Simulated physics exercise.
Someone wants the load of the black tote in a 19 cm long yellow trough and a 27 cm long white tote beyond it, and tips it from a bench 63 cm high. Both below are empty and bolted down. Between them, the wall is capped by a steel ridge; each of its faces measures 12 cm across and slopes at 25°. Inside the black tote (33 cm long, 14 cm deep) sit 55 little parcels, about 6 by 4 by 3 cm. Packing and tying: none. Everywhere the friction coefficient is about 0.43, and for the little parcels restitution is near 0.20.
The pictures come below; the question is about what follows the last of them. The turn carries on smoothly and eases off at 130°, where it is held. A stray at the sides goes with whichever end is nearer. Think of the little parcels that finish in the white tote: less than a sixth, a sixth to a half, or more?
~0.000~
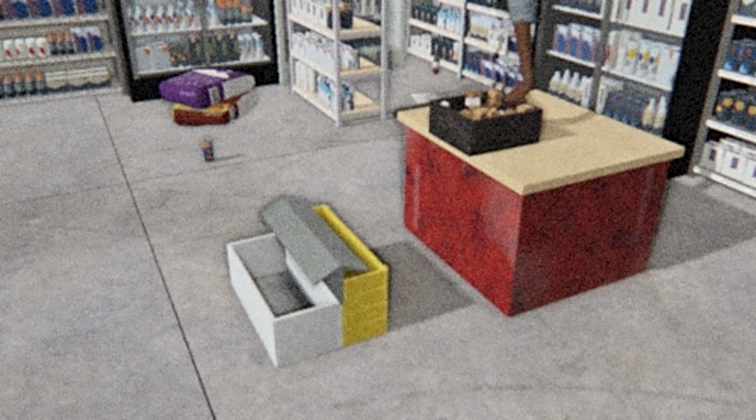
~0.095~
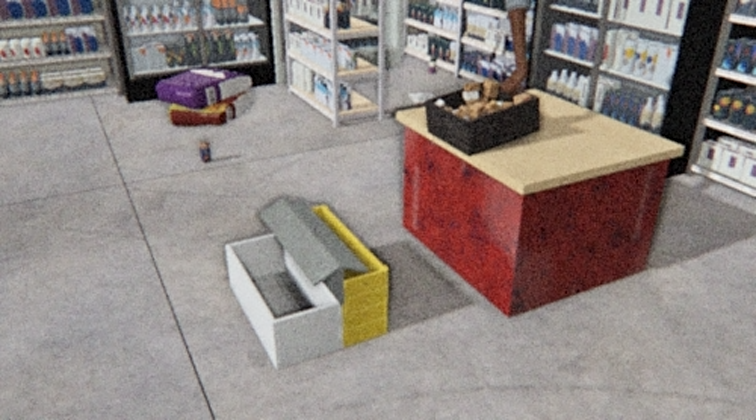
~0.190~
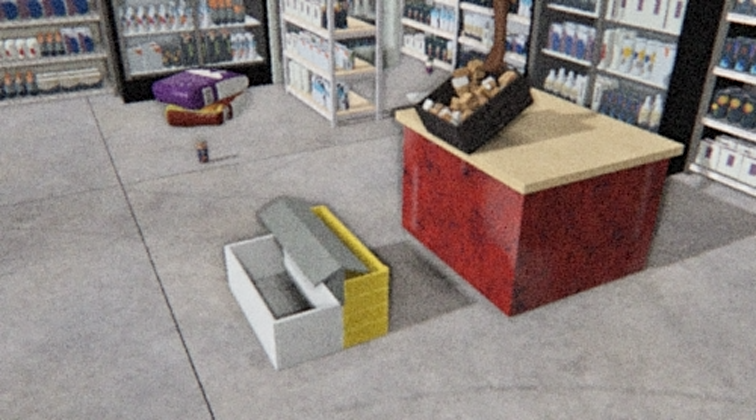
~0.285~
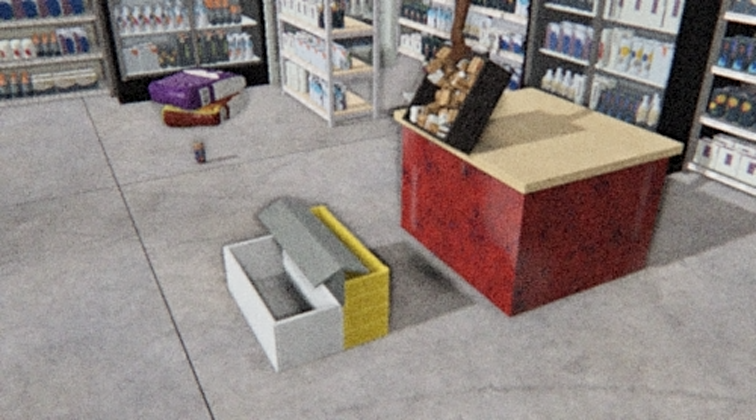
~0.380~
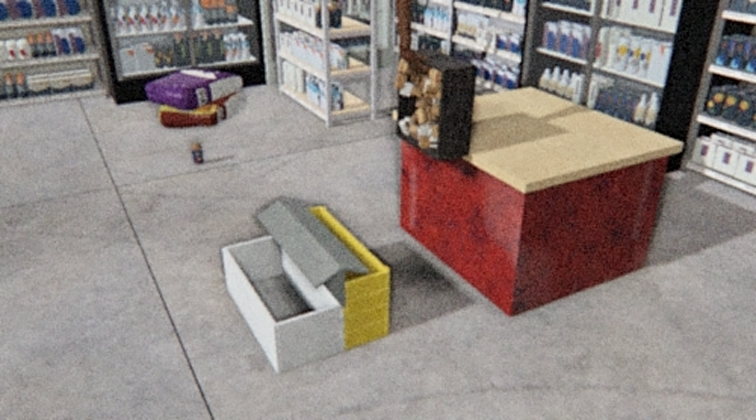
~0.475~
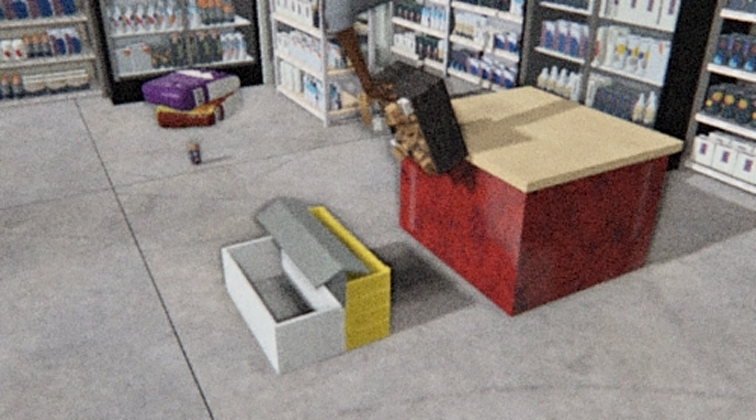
Less than a sixth of the little parcels end in the white tote.
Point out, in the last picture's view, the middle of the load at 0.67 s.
Around (363, 217).
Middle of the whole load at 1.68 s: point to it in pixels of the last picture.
The centre sits near (361, 291).
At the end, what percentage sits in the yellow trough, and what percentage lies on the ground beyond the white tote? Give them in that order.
Around 35 % in the first place and around 5 % in the second.
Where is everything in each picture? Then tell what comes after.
In the first frame (we follow the rim corner now nearest the camera; the camera moves round a little), black tote at (474, 121); white tote at (276, 320); tilt 0°; nothing out yet.
The second frame shows black tote at (469, 121); tilt 8°.
The third frame shows black tote at (457, 126); tilt 30°.
The fourth frame shows black tote at (444, 139); tilt 59°.
The fifth frame shows black tote at (437, 158); tilt 88°.
The sixth frame shows black tote at (438, 173); white tote at (277, 325); tilt 114°; 5 out, the lowest parcel at (400, 153).
After 0.67 s, tilt 130°; 4 still in the black tote, 4 in the yellow trough, 1 on the ground short of the yellow trough and 46 in the air.
After 0.91 s, tilt 130°; 15 in the yellow trough, 28 on the ground short of the yellow trough and 12 in the air.
After 1.25 s, tilt 130°; 18 in the yellow trough, 1 in the white tote, 33 on the ground short of the yellow trough and 3 on the ground beyond the white tote.
Outcome (at 1.68 s), 18 in the yellow trough, 1 in the white tote, 33 on the ground short of the yellow trough and 3 on the ground beyond the white tote. Asked share, 1 of 55, 2 per cent.
